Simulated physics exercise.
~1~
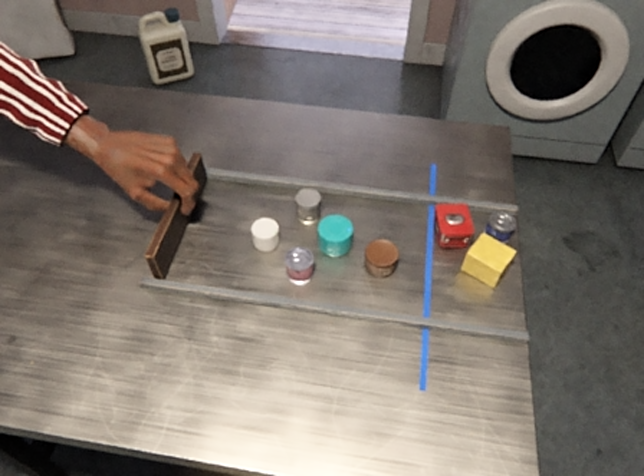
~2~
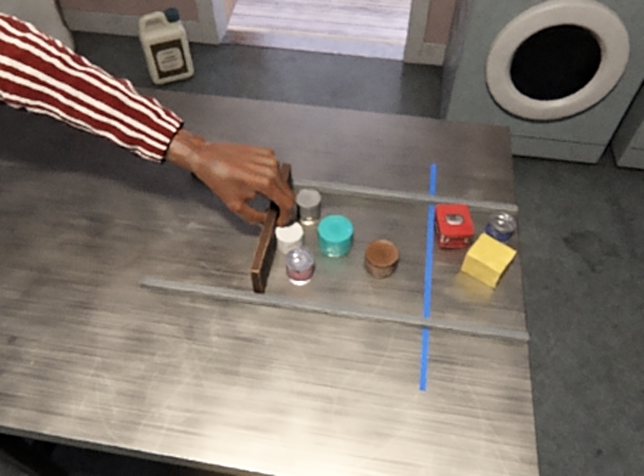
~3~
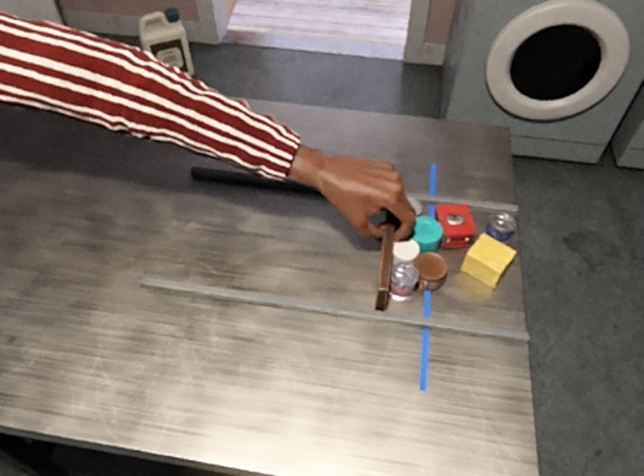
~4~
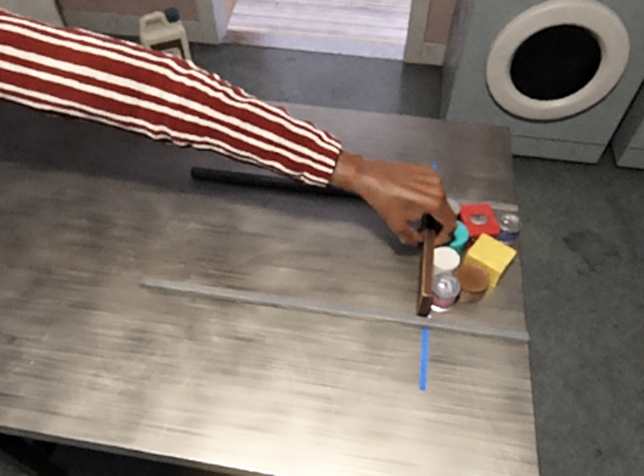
On a table in a room with a washing machine, a hand in a striped sleeve slid an upright board rightward, gathering small lids, pots and tins and pushing them past a blue tape line toward the red case and yellow block, with nothing falling off.
